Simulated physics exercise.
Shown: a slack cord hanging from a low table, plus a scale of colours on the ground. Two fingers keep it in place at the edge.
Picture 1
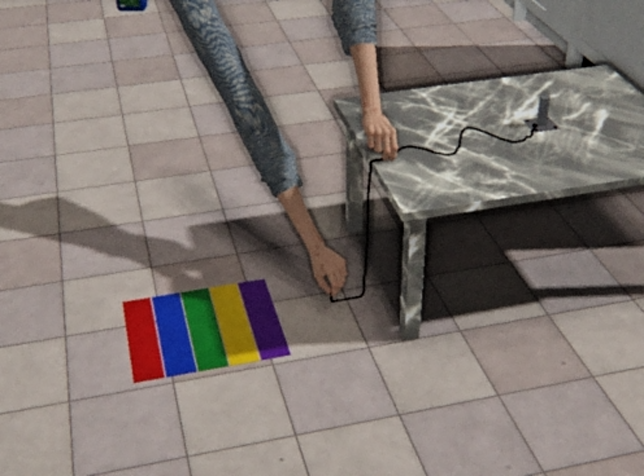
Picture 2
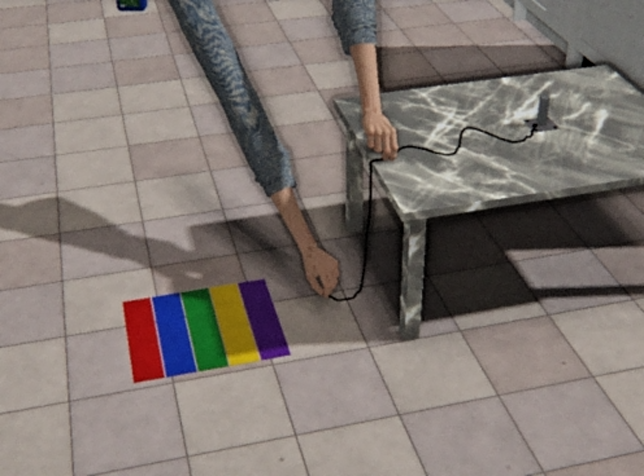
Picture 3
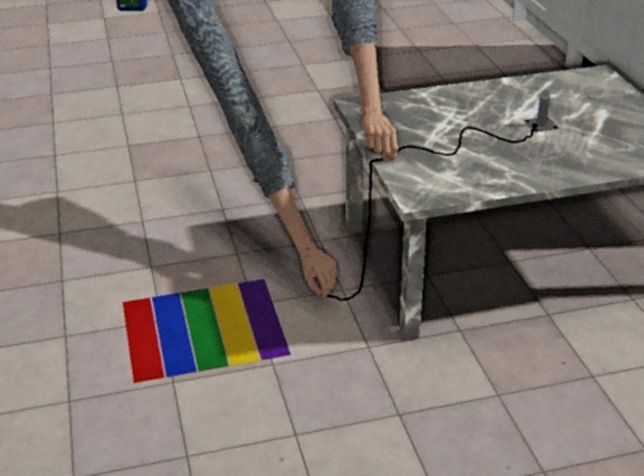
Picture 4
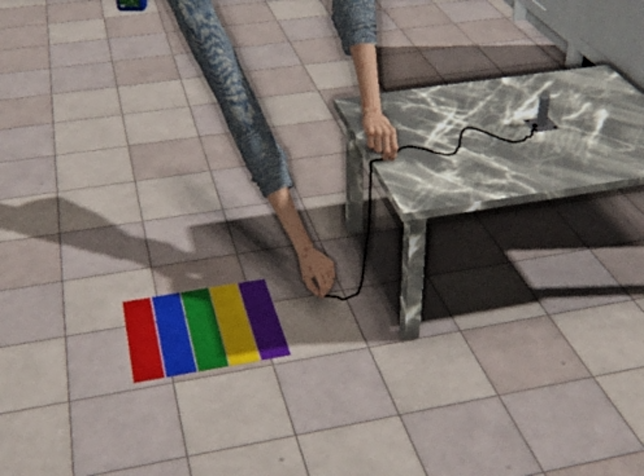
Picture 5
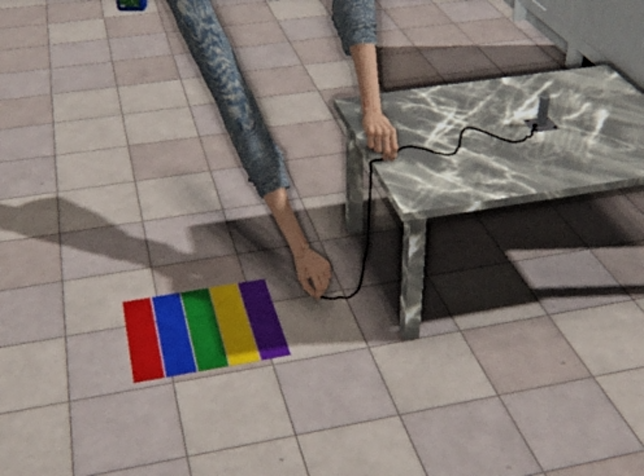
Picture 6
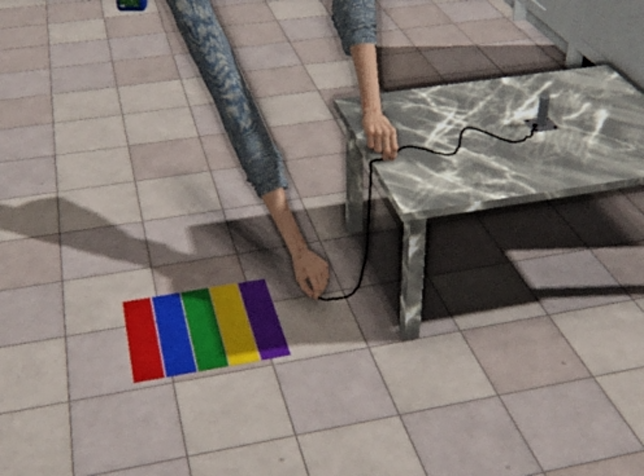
Two hands held a slack black cord that hung over the edge of a marble-patterned table, and the lower one drew its end slightly left, closer to the strip of coloured bands on the tiled floor.
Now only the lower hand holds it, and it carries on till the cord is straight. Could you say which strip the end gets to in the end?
It gets to the red strip.
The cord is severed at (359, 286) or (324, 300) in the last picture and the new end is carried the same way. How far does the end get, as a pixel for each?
The first cut gives (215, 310) and the second gives (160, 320).
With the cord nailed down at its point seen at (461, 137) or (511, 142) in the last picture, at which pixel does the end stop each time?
(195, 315), (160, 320).
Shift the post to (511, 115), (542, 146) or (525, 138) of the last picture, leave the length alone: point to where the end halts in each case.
In order, it comes out close to (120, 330), (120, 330) and (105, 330).
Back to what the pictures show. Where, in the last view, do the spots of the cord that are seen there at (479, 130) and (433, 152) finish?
They finish close to (454, 141) and close to (369, 160).
Soon after, end near (204, 314); over green.
After that, end near (164, 321); over blue.
At the stop, end near (140, 325); over red. It gets as far as the red strip.
